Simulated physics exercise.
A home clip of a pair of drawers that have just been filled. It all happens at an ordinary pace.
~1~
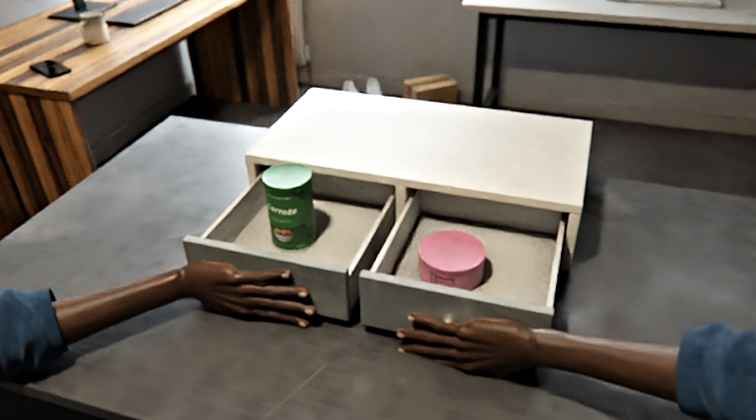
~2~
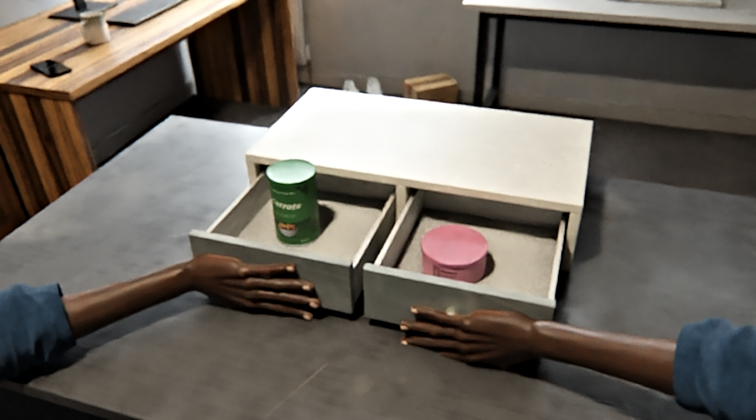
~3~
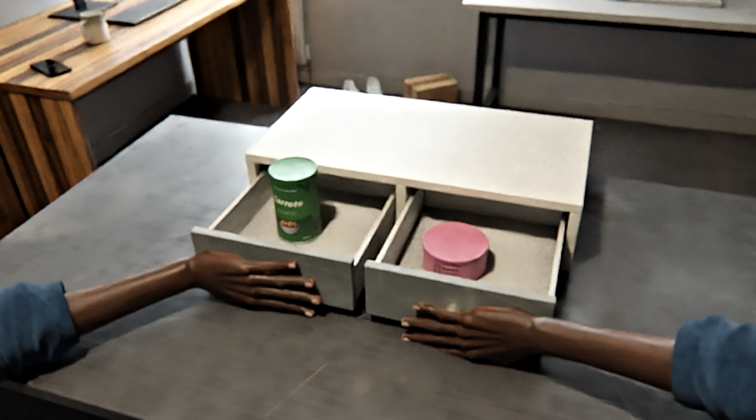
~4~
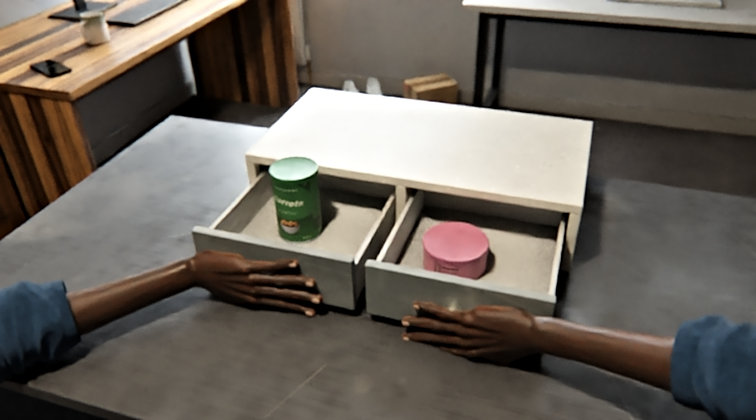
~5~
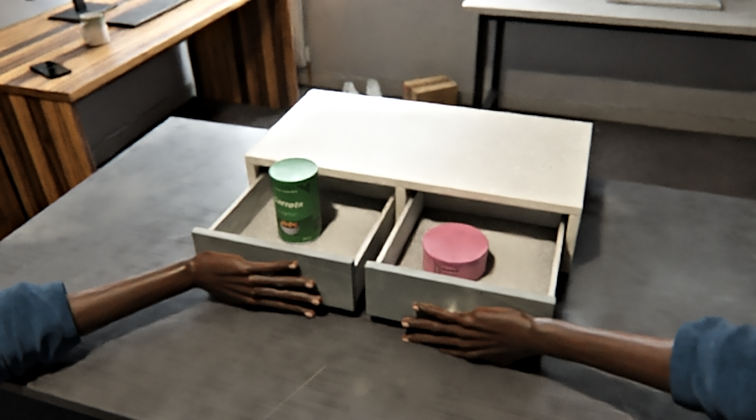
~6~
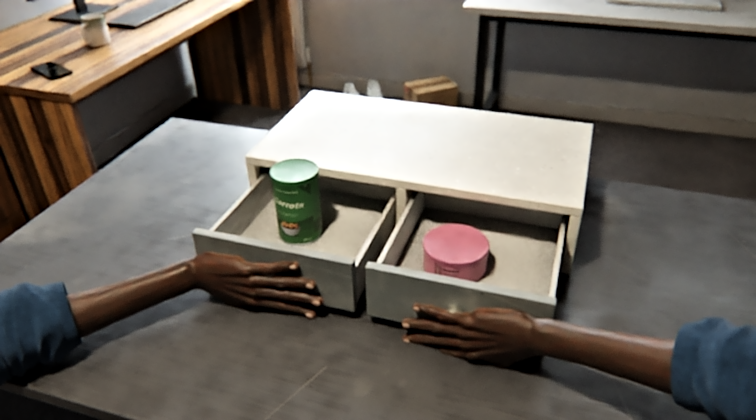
The footage shows two hands resting against the fronts of two open drawers, a green tin in the left and a pink tub in the right; the drawers shift slightly inward, then everything stays almost still.
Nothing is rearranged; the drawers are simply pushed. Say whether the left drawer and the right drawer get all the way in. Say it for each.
Outcome: The left drawer stays ajar; the right drawer shuts flush.
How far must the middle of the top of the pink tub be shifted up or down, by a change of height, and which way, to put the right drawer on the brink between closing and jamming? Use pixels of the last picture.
A shift of 20 pixels, going up.
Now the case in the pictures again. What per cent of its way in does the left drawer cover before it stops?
Near 50 in a hundred.
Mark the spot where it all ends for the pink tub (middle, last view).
Around (481, 187).
Then, 0.38 s on from there, left drawer starting in; right drawer starting in.
Then, 0.64 s on from there, left drawer about half in; right drawer about half in.
In the end, the left drawer will not close; the right drawer goes all the way in.
